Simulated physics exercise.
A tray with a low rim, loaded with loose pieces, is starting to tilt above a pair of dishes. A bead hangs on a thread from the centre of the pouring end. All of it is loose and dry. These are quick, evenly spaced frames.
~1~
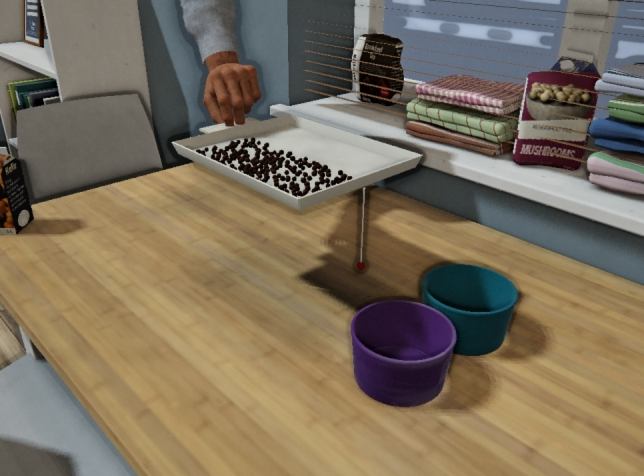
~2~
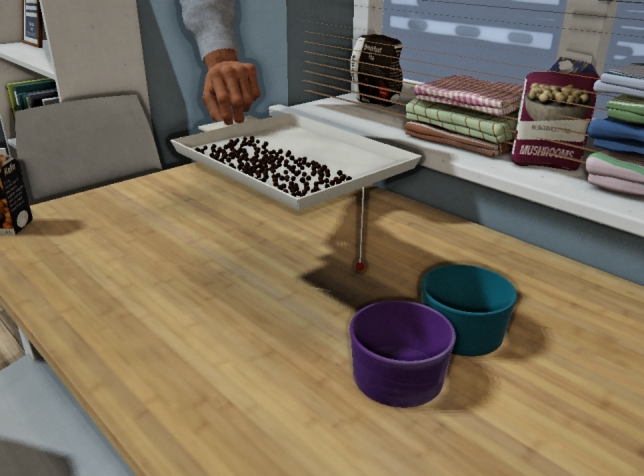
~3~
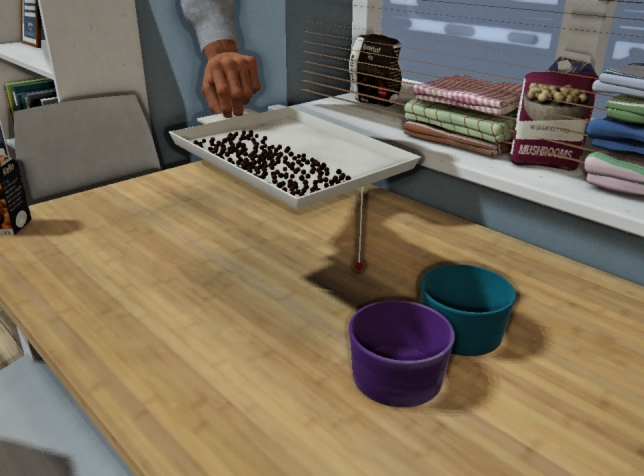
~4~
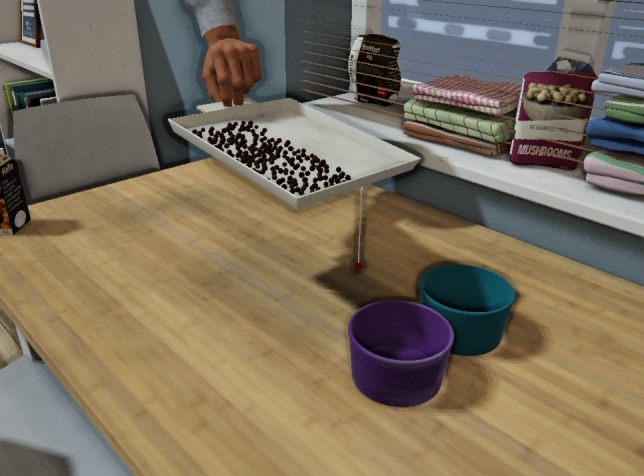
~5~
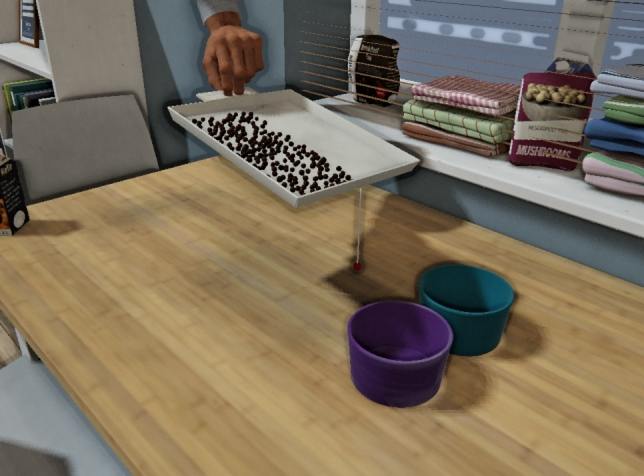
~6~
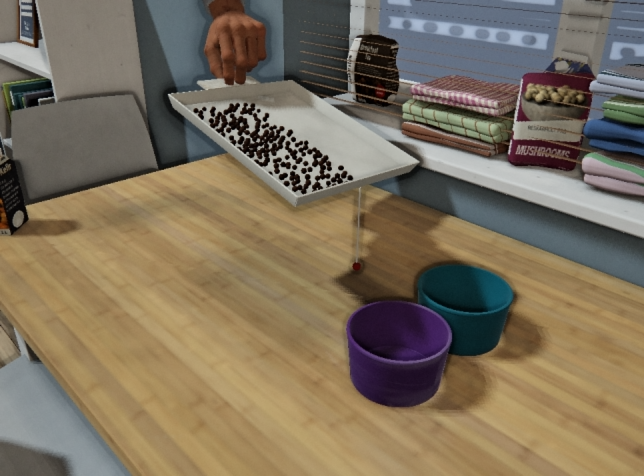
A hand slowly tilting a white tray of small dark berries above a wooden table with a purple dish and a teal dish.
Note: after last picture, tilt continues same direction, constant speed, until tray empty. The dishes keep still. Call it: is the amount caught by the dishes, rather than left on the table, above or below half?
Below half.
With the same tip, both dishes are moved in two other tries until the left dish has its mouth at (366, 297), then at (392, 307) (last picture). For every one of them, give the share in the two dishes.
It works out to 90 percent and then 50 percent.
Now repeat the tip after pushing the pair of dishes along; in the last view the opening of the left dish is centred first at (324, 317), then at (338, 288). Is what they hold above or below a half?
Try 1: A majority of it. Try 2: A majority of it.
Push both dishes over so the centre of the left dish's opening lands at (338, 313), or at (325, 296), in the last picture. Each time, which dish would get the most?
Try 1: The rightmost dish; try 2: The rightmost dish.
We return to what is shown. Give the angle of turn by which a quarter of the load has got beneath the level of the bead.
Around 90°, give or take.
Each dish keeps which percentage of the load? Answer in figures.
In the left dish 10 per cent comes to rest, in the right dish 10 per cent.
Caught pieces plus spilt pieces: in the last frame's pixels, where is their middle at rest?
Near (402, 318).
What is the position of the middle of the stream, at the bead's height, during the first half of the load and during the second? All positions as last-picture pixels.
Starting near (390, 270), moving on to near (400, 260).
Just after the last frame, tray tipped steeply; the larger part on the tray; just a few in the left dish; just a few in the right dish; about a tenth outside both; just a few in the air.
A moment on, tray tipped past a quarter turn; about a tenth in the left dish; about a tenth in the right dish; roughly two thirds outside both; roughly a quarter in the air.
Further on, tray tipped past a quarter turn; about a tenth in the left dish; about a tenth in the right dish; the larger part outside both.
When it is over, tray tipped past a quarter turn; about a tenth in the left dish; about a tenth in the right dish; the larger part outside both.
